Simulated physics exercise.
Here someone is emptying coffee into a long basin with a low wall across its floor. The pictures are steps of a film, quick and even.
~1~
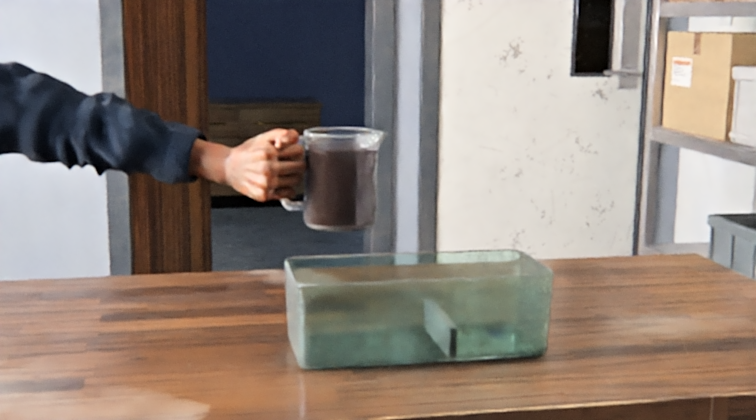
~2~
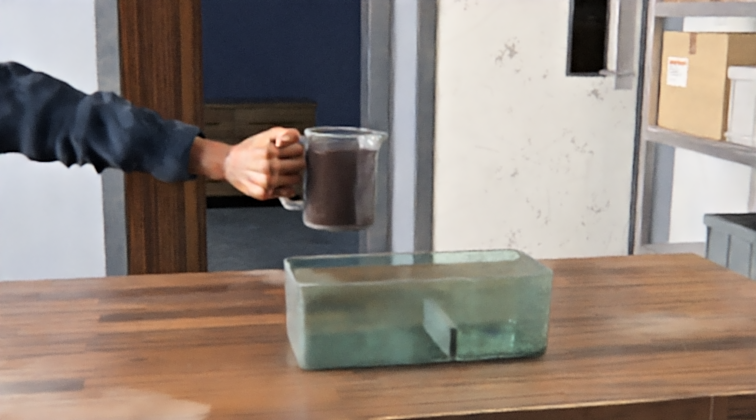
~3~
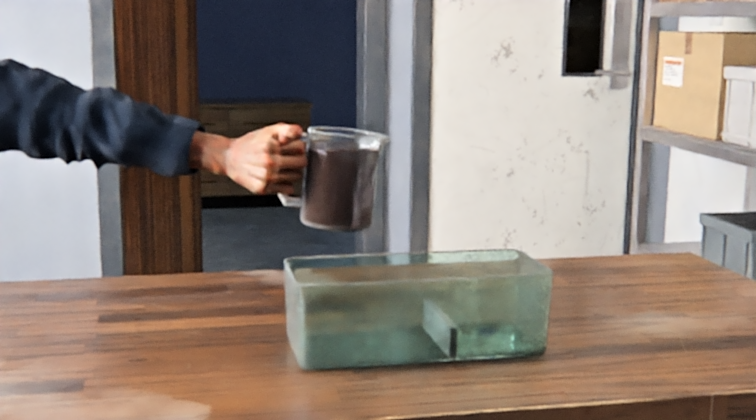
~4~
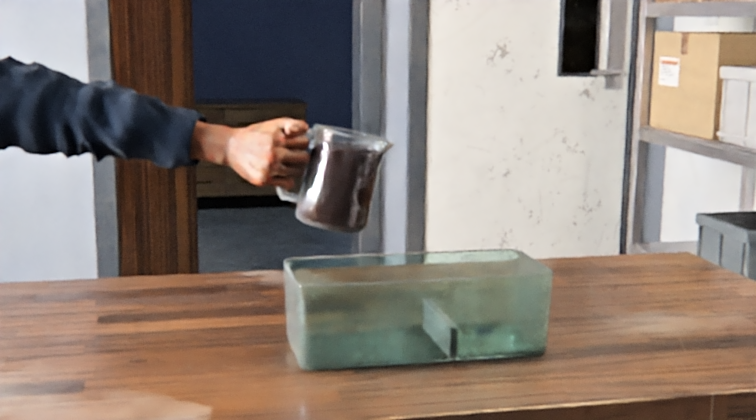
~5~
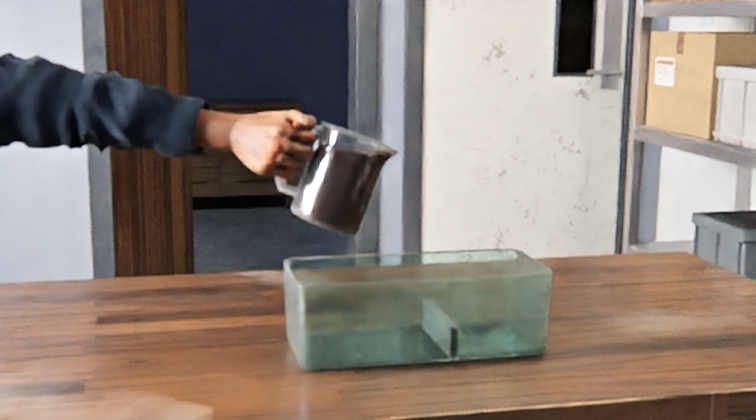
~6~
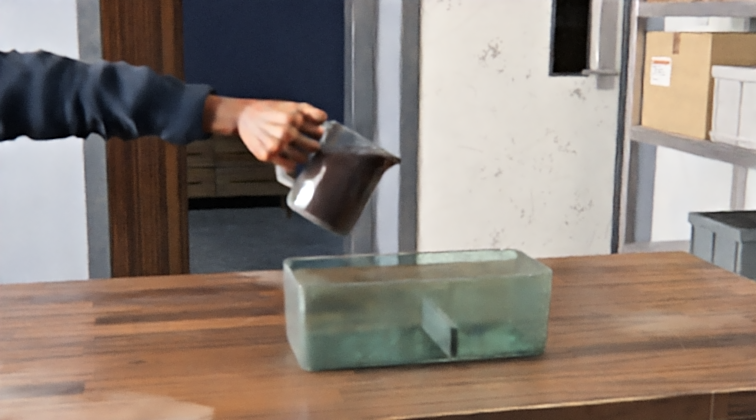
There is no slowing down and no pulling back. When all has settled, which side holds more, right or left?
The fullest part is going to be the left one.
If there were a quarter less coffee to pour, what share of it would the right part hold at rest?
About 15 parts in a hundred, give or take.
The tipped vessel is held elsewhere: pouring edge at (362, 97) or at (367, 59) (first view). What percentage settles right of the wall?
About 5 % the first time, about 35 % the second.
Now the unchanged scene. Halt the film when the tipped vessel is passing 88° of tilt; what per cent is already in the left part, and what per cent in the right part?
Near 5 in a hundred left, near 10 in a hundred right.
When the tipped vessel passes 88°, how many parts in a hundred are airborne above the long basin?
Roughly 20 percent.
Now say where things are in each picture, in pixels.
In the first frame, it leans 0°; its right rim is at (387, 133); the coffee meets the walls at (306, 146) and (375, 145); the long basin's rim runs from (291, 273) to (537, 263); the wall's top is at (440, 313).
In the second frame, it leans 1°; its right rim is at (388, 134); the coffee meets the walls at (308, 146) and (375, 146).
In the third frame, it leans 5°; its right rim is at (390, 137); the coffee meets the walls at (309, 145) and (376, 146).
In the fourth frame, it leans 12°; its right rim is at (394, 143); the coffee meets the walls at (311, 148) and (381, 148).
In the fifth frame, it leans 20°; its right rim is at (398, 151); the coffee meets the walls at (310, 159) and (389, 150).
In the sixth frame, it leans 30°; its right rim is at (402, 162); the coffee meets the walls at (305, 168) and (397, 156).
A moment on, the tilt is 88° and 68 per cent is still to pour, 4 is left of the wall and 10 right of it.
Next, the tilt is 105° and 21 per cent is still to pour, 32 is left of the wall and 30 right of it.
Then the tilt is 105° and 4 per cent is still to pour, 55 is left of the wall and 37 right of it.
Later the tilt is 105° and 0 per cent is still to pour, 61 is left of the wall and 38 right of it.
At rest 61 per cent lies left of the wall, 38 right of it and 1 outside.
